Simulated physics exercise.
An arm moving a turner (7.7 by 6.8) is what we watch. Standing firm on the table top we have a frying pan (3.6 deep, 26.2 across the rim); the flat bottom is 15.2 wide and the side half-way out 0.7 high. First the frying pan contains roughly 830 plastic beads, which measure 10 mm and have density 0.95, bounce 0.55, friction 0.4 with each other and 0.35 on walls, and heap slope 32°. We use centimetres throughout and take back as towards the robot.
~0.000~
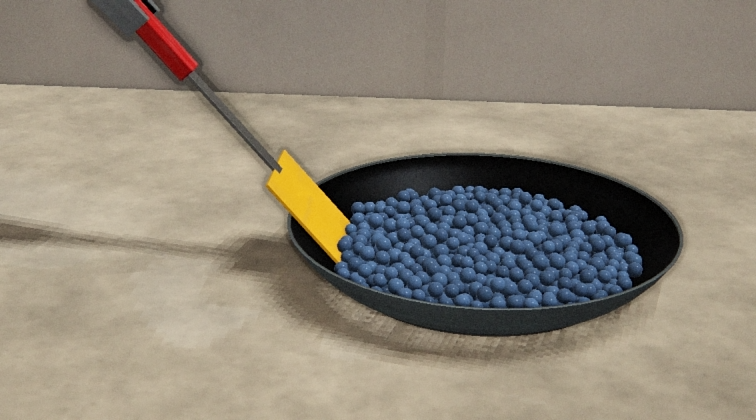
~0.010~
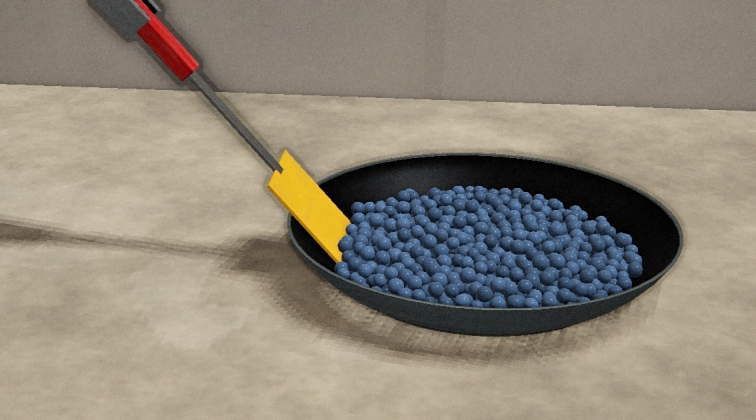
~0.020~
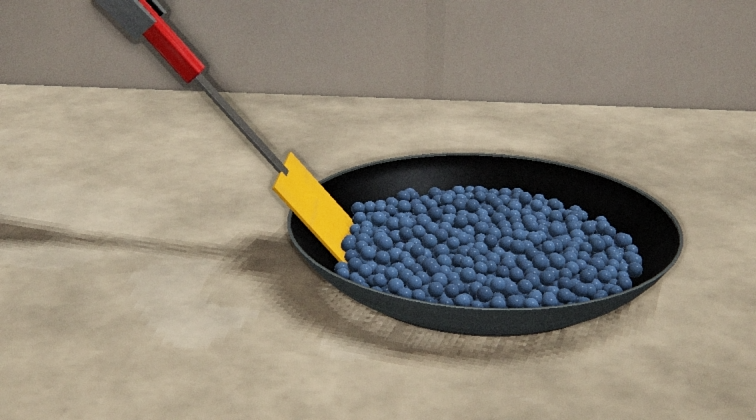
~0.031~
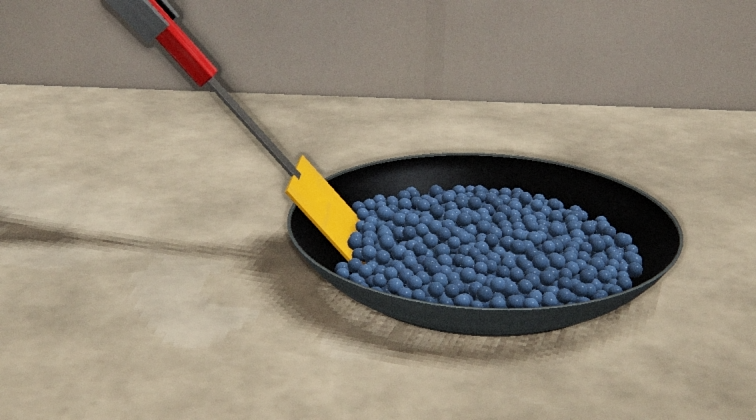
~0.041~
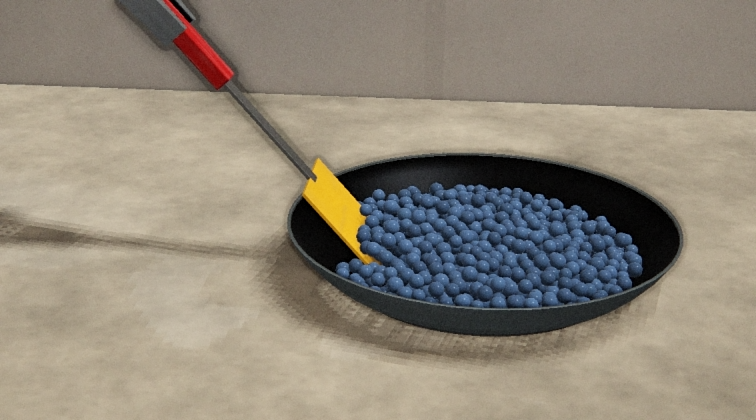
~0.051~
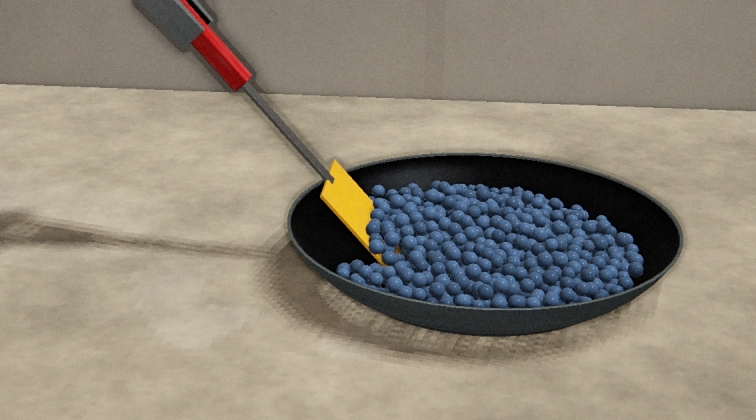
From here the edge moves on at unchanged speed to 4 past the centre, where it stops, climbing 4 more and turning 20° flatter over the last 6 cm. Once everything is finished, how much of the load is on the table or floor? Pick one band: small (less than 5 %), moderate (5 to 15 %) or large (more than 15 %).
Moderate.
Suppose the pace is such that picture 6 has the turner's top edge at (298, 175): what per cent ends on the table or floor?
Roughly 0 per cent.
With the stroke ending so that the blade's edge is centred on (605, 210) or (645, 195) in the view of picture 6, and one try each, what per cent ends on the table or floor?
About 20 and 25 per cent.
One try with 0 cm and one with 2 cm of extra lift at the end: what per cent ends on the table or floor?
Close to 0 and 5 percent respectively.
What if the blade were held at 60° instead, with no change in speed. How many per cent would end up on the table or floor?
In that case around 10 per cent.
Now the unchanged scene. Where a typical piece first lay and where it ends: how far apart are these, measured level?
I'd estimate close to 2 centimetres.
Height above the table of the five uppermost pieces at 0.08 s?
Somewhere near 5 cm, I'd say.
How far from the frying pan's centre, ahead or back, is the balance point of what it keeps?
Ahead of centre, roughly 3.0 centimetres.
By 0.08 s, sloping 48°, highest piece 5 above the table; 828 in the frying pan.
By 0.10 s, sloping 42°, highest piece 7 above the table; 828 in the frying pan.
By 0.31 s, sloping 29°, highest piece 5 above the table; 748 in the frying pan, 77 on the table or floor, 3 on the blade or in flight.
By 1.36 s, sloping 29°, highest piece 4 above the table; 748 in the frying pan, 80 on the table or floor.
Final count, 748 in the frying pan, 80 on the table or floor. That is 10 % on the table or floor.
